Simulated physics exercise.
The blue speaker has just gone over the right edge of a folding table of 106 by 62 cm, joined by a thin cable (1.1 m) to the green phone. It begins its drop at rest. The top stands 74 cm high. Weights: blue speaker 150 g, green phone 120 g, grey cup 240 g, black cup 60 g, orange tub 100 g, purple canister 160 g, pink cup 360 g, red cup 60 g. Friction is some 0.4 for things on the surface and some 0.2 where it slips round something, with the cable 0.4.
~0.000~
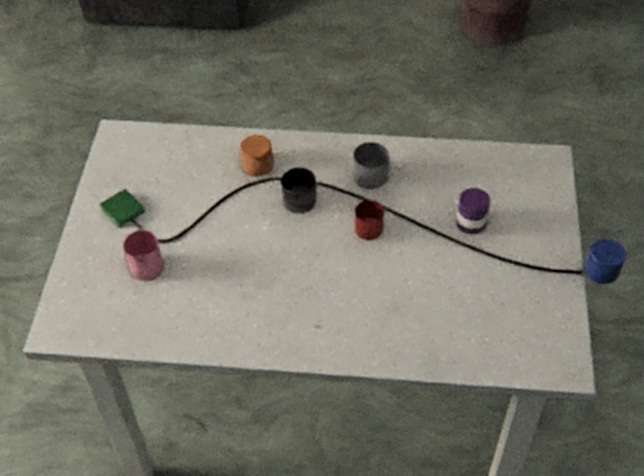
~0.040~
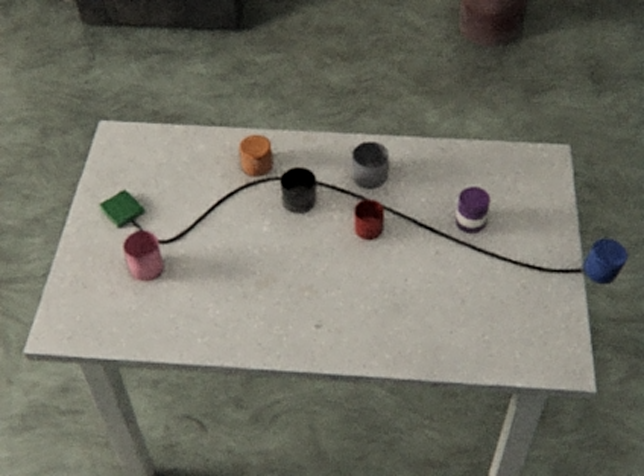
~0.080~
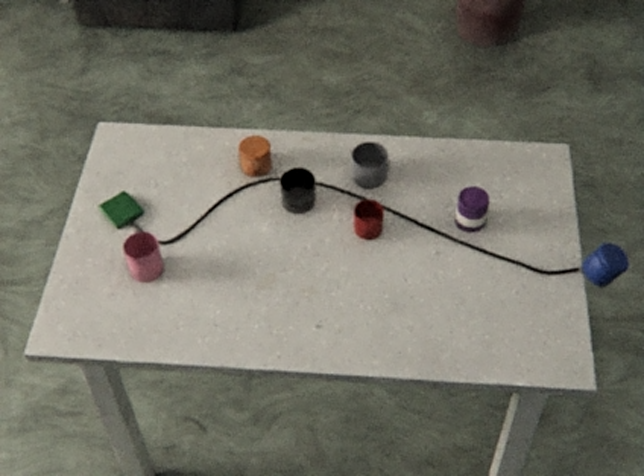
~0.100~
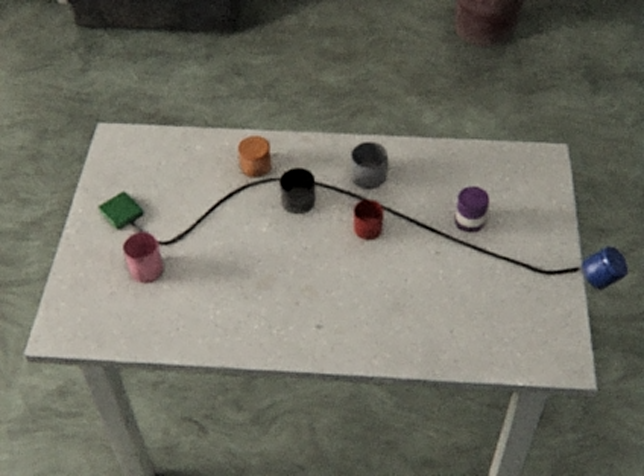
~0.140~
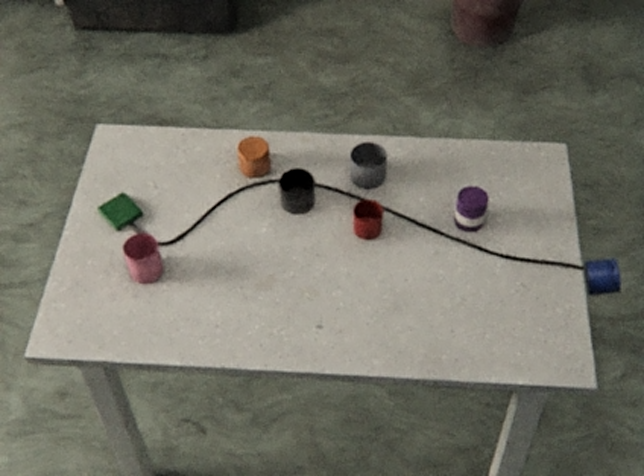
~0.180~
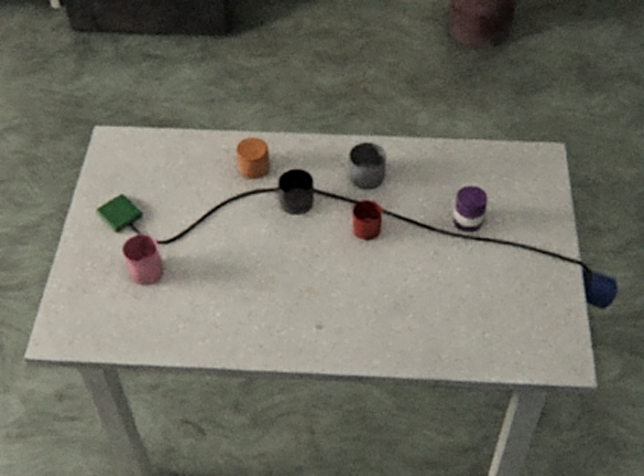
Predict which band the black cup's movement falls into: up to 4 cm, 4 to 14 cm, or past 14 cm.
Band: 4 to 14 cm.
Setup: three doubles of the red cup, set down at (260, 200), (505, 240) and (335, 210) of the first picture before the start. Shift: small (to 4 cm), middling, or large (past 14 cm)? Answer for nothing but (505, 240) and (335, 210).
First one: A slight shift; second one: A slight shift.
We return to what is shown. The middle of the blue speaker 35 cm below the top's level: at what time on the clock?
Roughly 0.65 s.
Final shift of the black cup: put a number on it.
For the black cup, that comes to 10 cm.
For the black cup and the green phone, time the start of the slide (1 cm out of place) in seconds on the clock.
Approx. times - black cup: 0.26 s, green phone: 0.28 s.
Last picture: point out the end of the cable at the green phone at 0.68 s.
At about pixel (229, 205).
At 0.4 s, the cable's tail end at (188, 200); black cup 8 cm off its start, green phone 11 cm off its start, blue speaker over the edge.
At 0.7 s, the cable's tail end at (229, 205); black cup 8 cm off its start, green phone 19 cm off its start, blue speaker over the edge.
At 0.9 s, the cable's tail end at (265, 207); black cup 8 cm off its start at (301, 212), green phone 27 cm off its start at (246, 202), blue speaker over the edge.
At 1.2 s, the cable's tail end at (298, 210); black cup 9 cm off its start, green phone 34 cm off its start, blue speaker over the edge.
At 2.4 s, the cable's tail end at (371, 218); black cup 10 cm off its start at (309, 216), green phone 49 cm off its start at (353, 209), blue speaker over the edge, red cup 3 cm off its start at (379, 215).
